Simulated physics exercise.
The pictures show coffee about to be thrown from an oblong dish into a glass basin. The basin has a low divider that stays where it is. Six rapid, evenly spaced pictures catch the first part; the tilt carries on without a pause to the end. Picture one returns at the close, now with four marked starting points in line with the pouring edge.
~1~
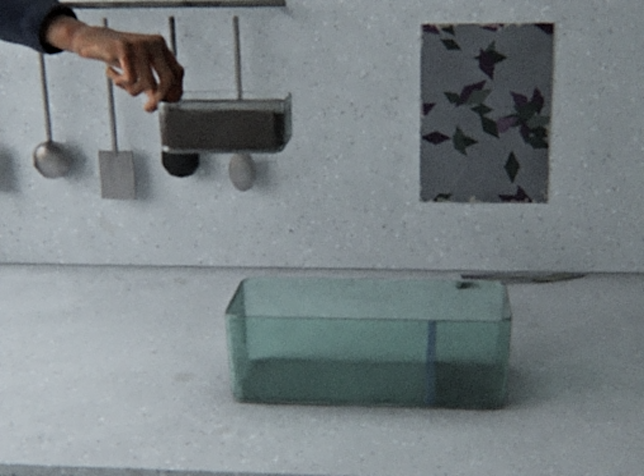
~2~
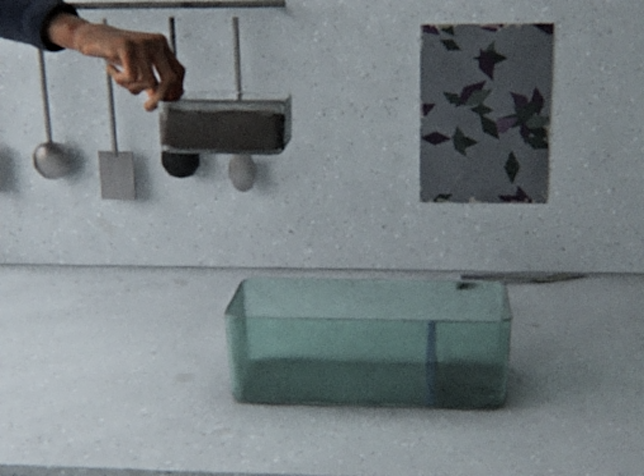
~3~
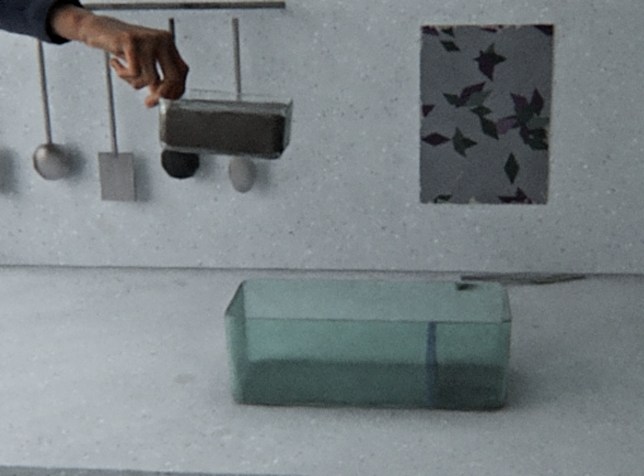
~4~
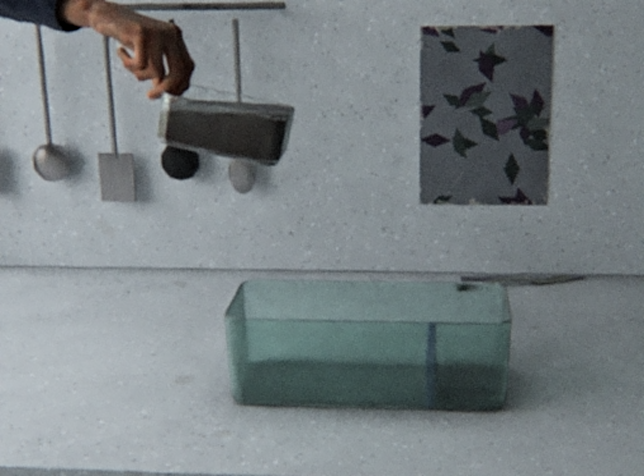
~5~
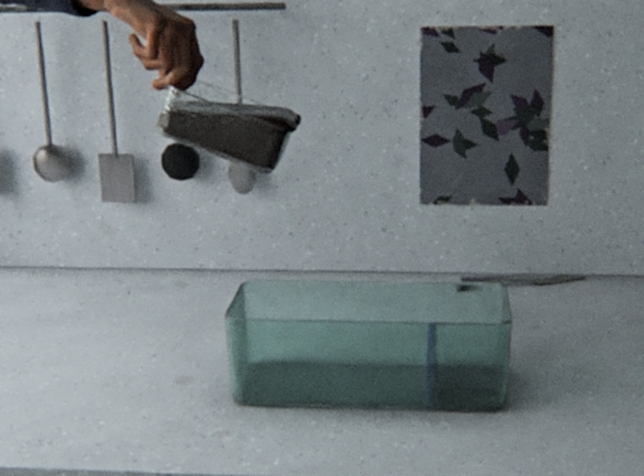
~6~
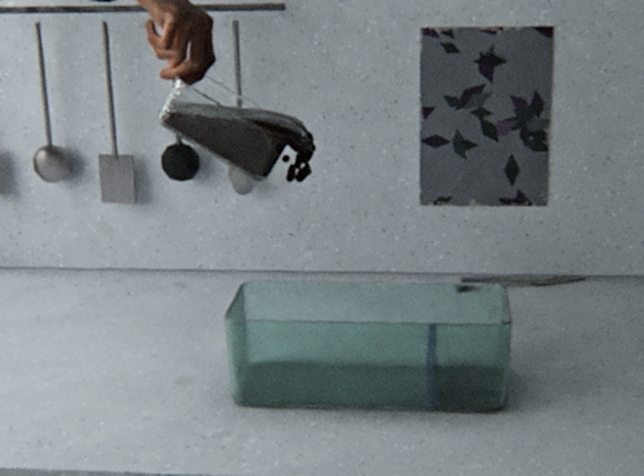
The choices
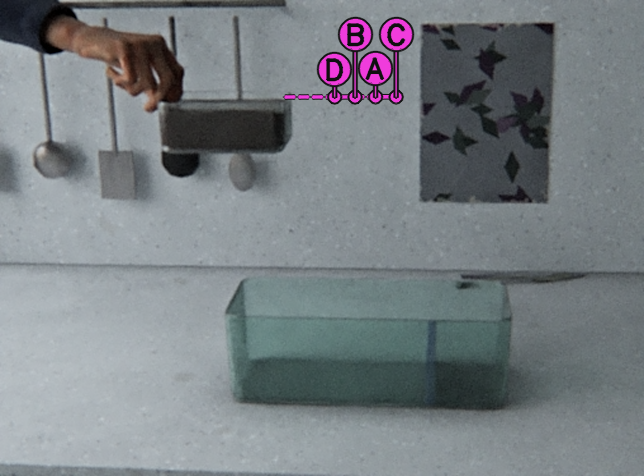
On a pale speckled counter with utensils hanging behind, a hand holds a clear oblong dish of dark coffee above and left of a greenish glass basin, then tilts it rightward until dark coffee comes over the lip.
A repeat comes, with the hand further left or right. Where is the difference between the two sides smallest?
B beats the others.
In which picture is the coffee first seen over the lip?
Picture 5.
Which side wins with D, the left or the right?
More ends on the left.
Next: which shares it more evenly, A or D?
Here it is dot A.
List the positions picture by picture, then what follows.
The first frame shows upright, lip at (285, 97); basin from (232, 398) to (506, 405); top of the wall at (431, 339); nothing has left yet.
The second frame shows upright, lip at (286, 99); nothing has left yet.
The third frame shows tipped about 5°, lip at (287, 104); nothing has left yet.
The fourth frame shows tipped about 12°, lip at (289, 112); nothing has left yet.
The fifth frame shows tipped about 21°, lip at (290, 122); coffee is over the lip, down to (296, 126).
The sixth frame shows tipped about 31°, lip at (290, 134); coffee is over the lip, down to (302, 177).
In magenta, A at (375, 96); B at (355, 96); C at (396, 96); D at (334, 97).
With A, about 32 % ends left of the wall and 61 % right of it; 7 % is lost outside.
With B, about 46 % ends left of the wall and 46 % right of it; 7 % is lost outside.
With C, about 25 % ends left of the wall and 66 % right of it; 8 % is lost outside.
With D, about 80 % ends left of the wall and 13 % right of it; 6 % is lost outside.
